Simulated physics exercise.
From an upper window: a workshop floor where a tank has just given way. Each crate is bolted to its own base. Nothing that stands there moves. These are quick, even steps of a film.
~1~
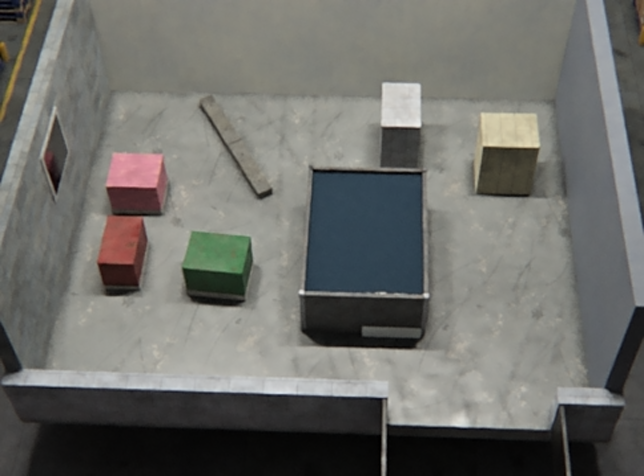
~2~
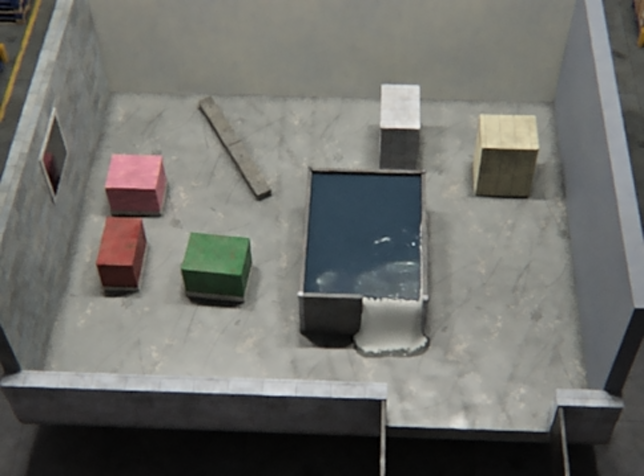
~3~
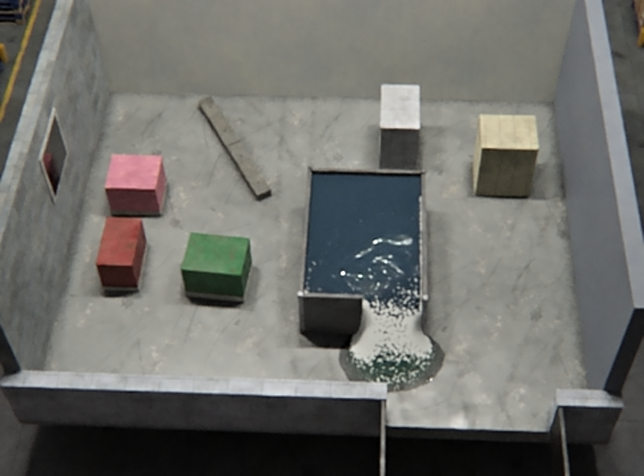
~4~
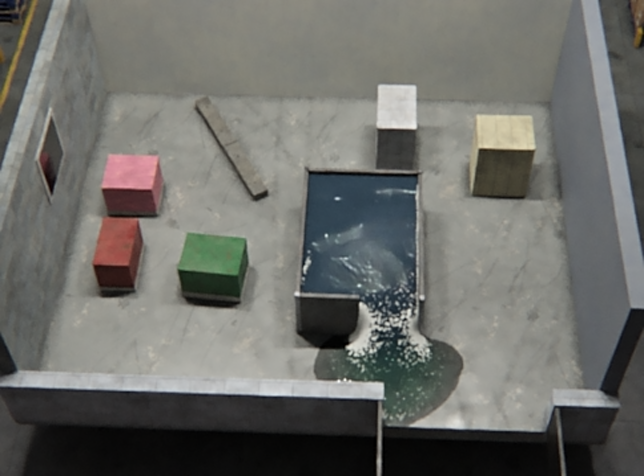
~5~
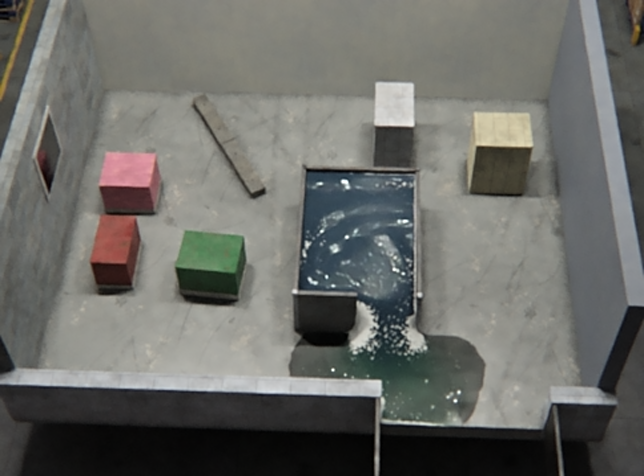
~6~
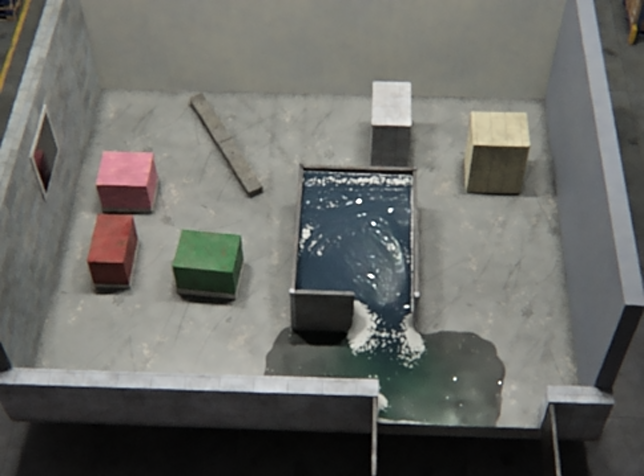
Water burst from the front of a dark, full tank on the workshop floor, then fanned out in a widening greenish puddle toward the low front wall, while the coloured blocks around it stayed put.
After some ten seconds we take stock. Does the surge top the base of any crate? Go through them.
In the end: The pink crate keeps dry; the green crate keeps dry; the red crate is soaked.
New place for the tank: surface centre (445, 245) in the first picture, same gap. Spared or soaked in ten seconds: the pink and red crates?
One by one: The pink one is spared; the red one is spared.
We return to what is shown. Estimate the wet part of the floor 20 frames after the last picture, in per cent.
About 35 per cent.
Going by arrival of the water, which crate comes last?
Last comes the pink crate.
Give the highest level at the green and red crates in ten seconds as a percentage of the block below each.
In turn 80 and 130 per cent.
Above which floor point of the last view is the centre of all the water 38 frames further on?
At about (285, 288).
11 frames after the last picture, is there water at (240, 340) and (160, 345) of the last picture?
In that order: Covered, under water.
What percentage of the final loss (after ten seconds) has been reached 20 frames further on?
Some 60 per cent.
A moment on, water covers 15 % of the floor; the pink crate not reached, the green crate not reached, the red crate not reached.
Next, water covers 25 % of the floor; the pink crate not reached, the green crate water round its plinth, the red crate not reached.
Then, water covers 35 % of the floor; the pink crate water round its plinth, the green crate water round its plinth, the red crate water round its plinth.
Later, water covers 40 % of the floor; the pink crate water round its plinth, the green crate water round its plinth, the red crate water round its plinth.
In the end, water covers 55 % of the floor; the pink crate stayed above the water, the green crate stayed above the water, the red crate was topped.
